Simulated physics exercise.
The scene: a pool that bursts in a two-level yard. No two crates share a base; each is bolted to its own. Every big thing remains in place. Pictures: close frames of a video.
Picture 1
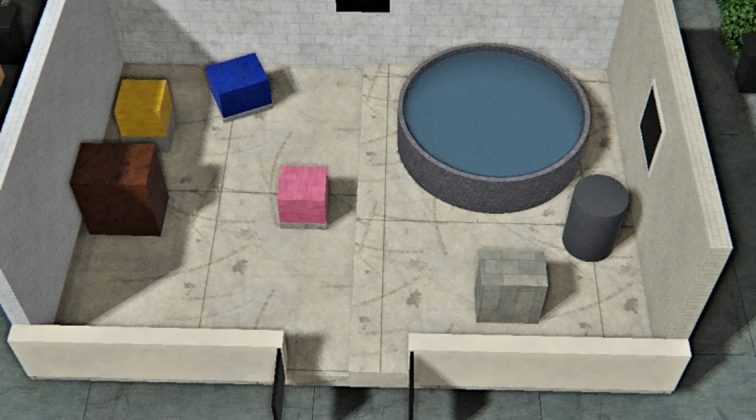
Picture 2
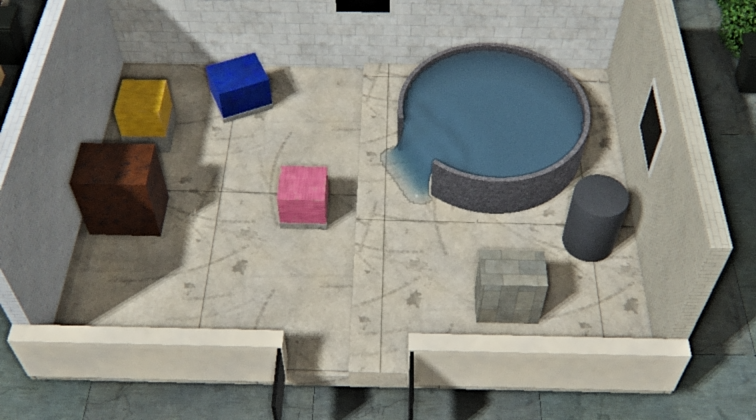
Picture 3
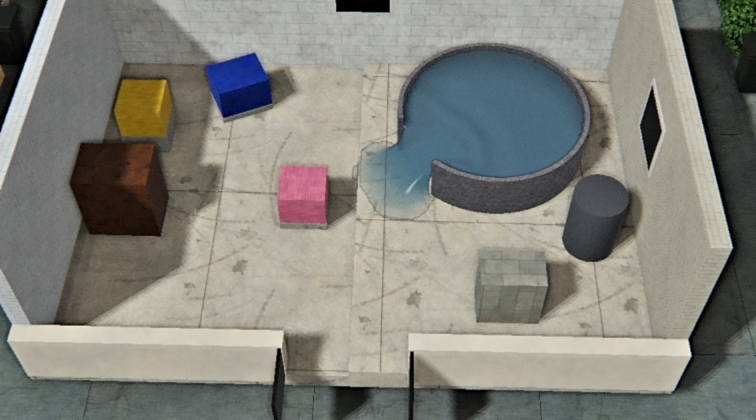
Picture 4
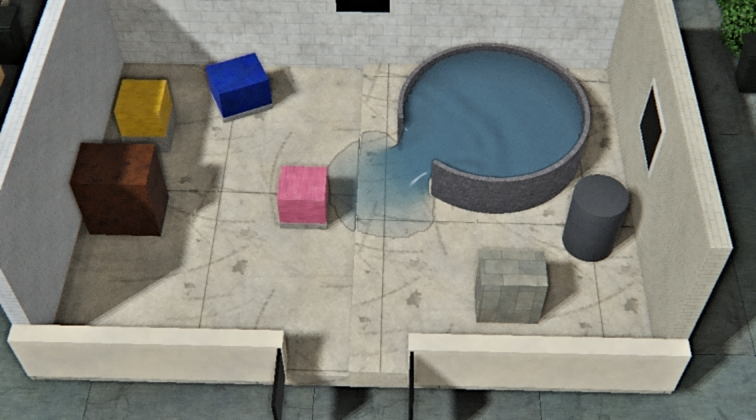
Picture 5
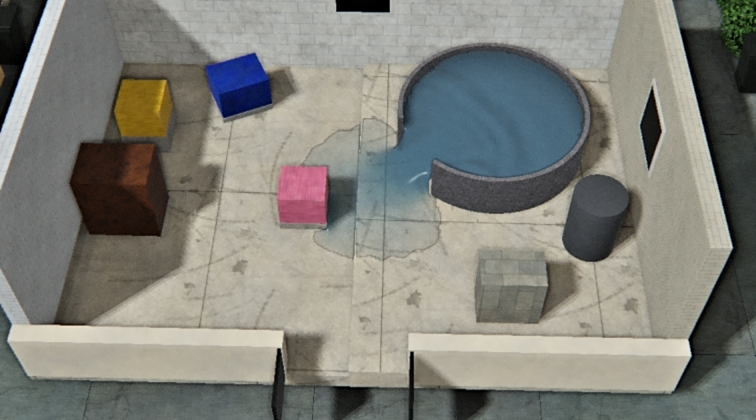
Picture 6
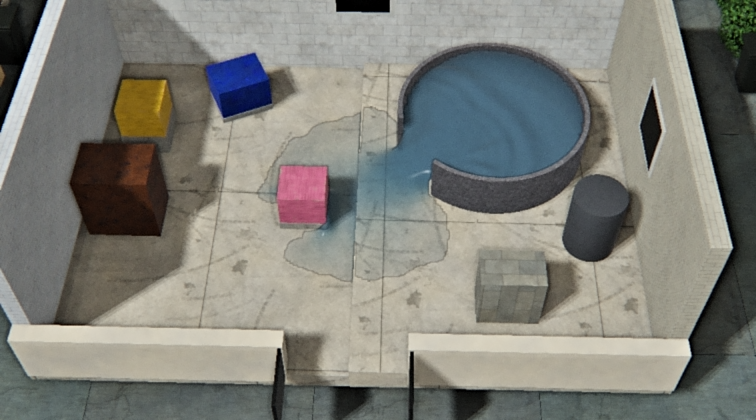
Water burst through the left side of a round pool in a walled yard and poured across the pale floor, spreading around the pink crate while the other crates and the gray cylinder stayed still.
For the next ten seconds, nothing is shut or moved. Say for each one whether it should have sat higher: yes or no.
Pink crate - yes; yellow crate - no; blue crate - yes.
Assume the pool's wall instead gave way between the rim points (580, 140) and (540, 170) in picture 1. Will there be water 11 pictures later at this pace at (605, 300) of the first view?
Logged for the spot: In a puddle.
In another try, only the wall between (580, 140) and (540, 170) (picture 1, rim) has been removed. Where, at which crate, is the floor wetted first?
That would be the pink crate.
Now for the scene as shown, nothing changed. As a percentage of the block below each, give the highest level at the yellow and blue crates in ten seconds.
In turn 70 and 130 per cent.
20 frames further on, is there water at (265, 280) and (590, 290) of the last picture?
Taking the two points in turn, the first is waterlogged and the second is spared.
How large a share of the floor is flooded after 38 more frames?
My estimate is roughly 65 percent.
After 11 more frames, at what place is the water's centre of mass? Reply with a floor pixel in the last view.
I'd mark it close to (434, 162).
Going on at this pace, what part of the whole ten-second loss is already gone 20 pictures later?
I'd say about 35 per cent.
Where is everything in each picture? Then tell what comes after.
The first picture shows the pool at (493, 111) is whole and still.
In the second picture, water pours out at (414, 162) and has run to (396, 149).
In the third picture, water pours out at (413, 165) and has run to (386, 213).
In the fourth picture, water pours out at (413, 165) and has run to (365, 229).
In the fifth picture, the front is at a hidden place, out from the gap at (413, 165).
In the sixth picture, water pours out at (413, 164) and has run to (294, 256).
A moment on, water covers 30 % of the floor; the pink crate water round its plinth, the yellow crate not reached, the blue crate water round its plinth.
Next, water covers 40 % of the floor; the pink crate water round its plinth, the yellow crate water round its plinth, the blue crate water round its plinth.
Then, water covers 55 % of the floor; the pink crate water round its plinth, the yellow crate water round its plinth, the blue crate water round its plinth.
Later, water covers 65 % of the floor; the pink crate water round its plinth, the yellow crate water round its plinth, the blue crate water round its plinth.
In the end, water covers 65 % of the floor; the pink crate was topped, the yellow crate stayed above the water, the blue crate was topped.
